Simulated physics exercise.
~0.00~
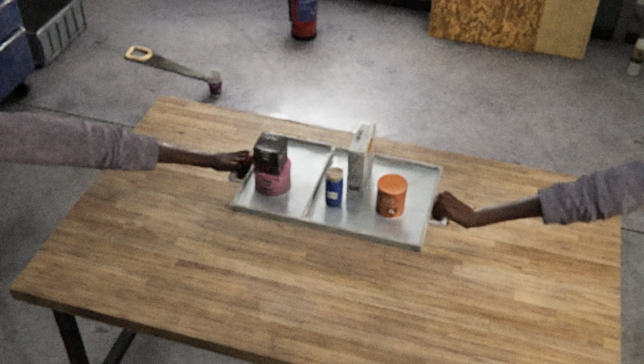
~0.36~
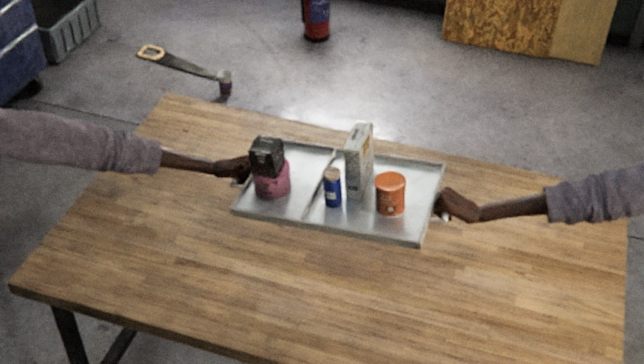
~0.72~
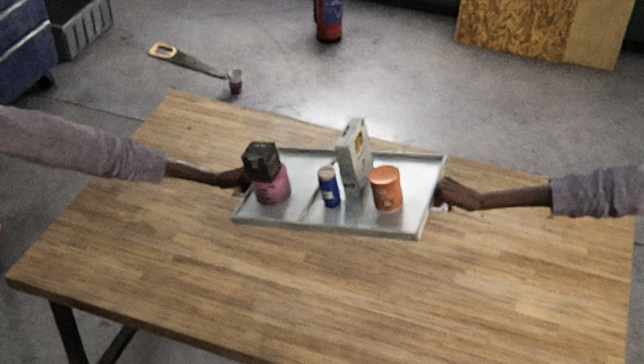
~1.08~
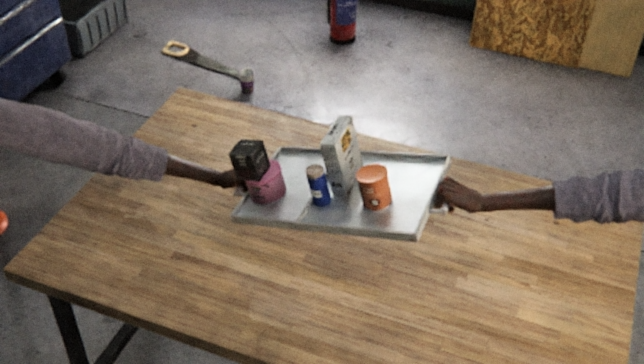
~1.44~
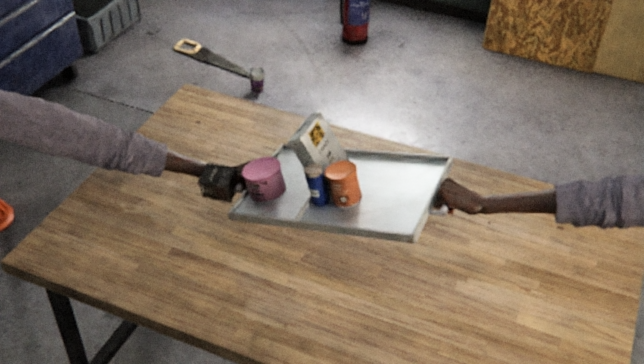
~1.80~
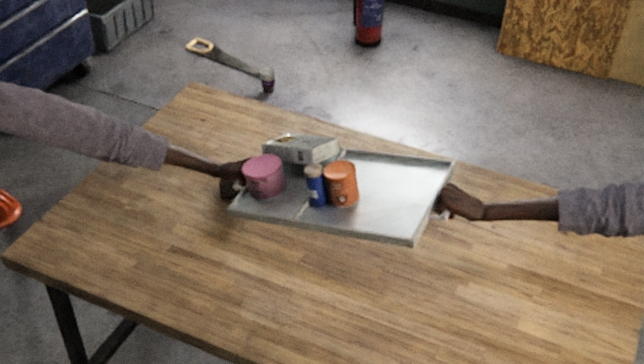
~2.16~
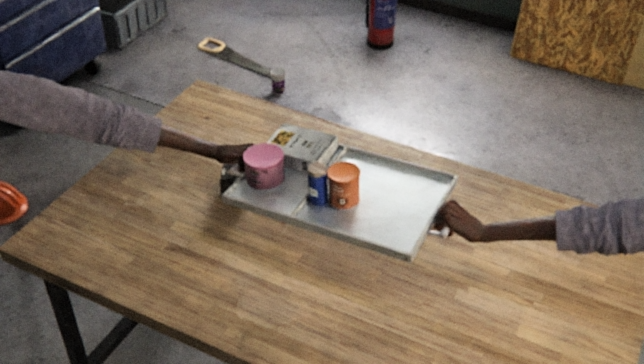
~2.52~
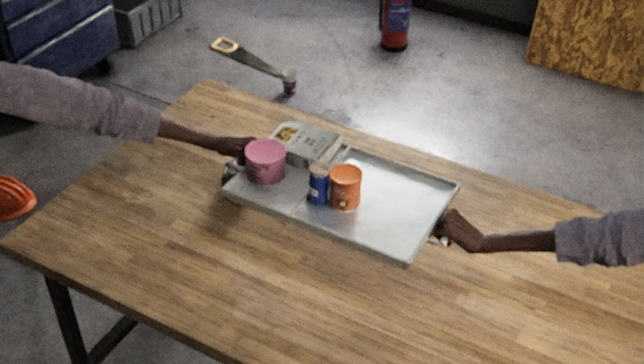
A hand-held tray tips left, toppling the white packet and spilling the black one, then levels.
